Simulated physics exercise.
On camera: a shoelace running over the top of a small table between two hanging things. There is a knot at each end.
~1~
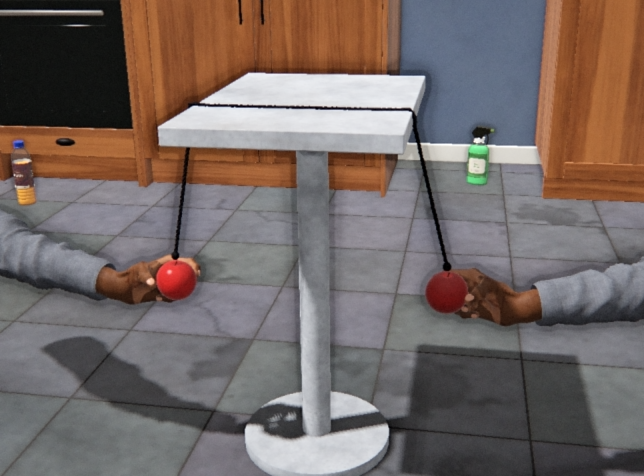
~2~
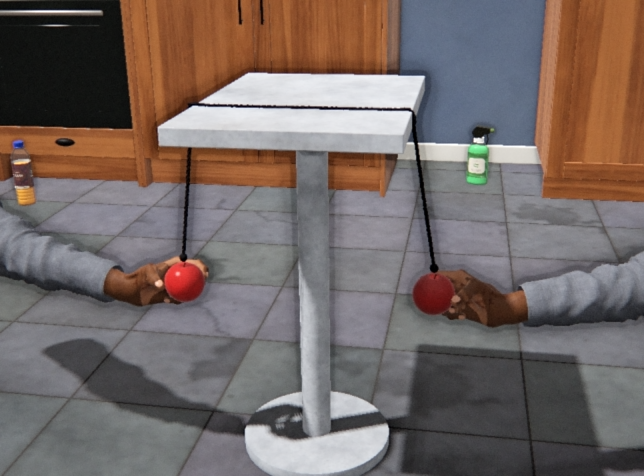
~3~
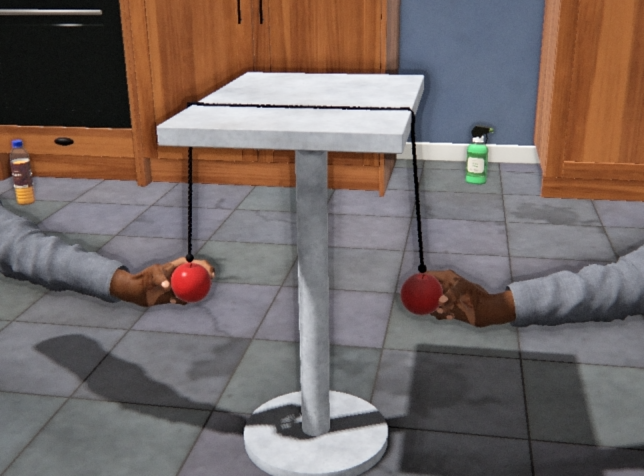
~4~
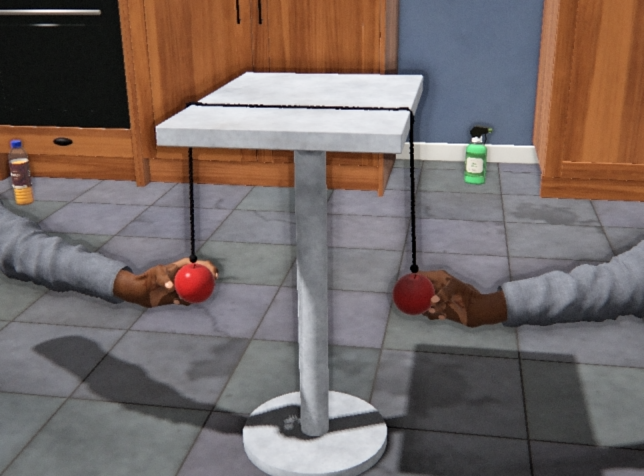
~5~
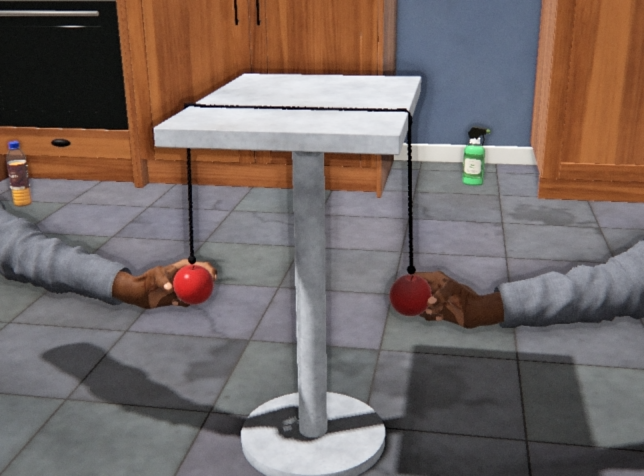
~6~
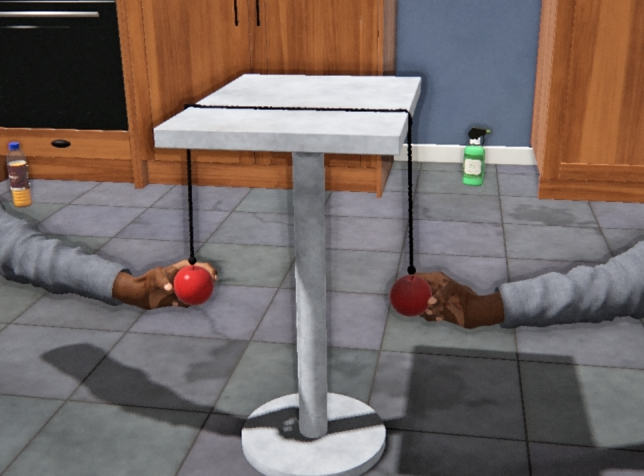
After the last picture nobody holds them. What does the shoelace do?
In the end the shoelace hangs still.
Then, 0.36 s after the last picture, left apple hanging as before near (201, 286); right apple hanging as before near (404, 296).
At rest, left apple hanging as before near (203, 286); right apple hanging as before near (401, 295). The shoelace keeps its balance.
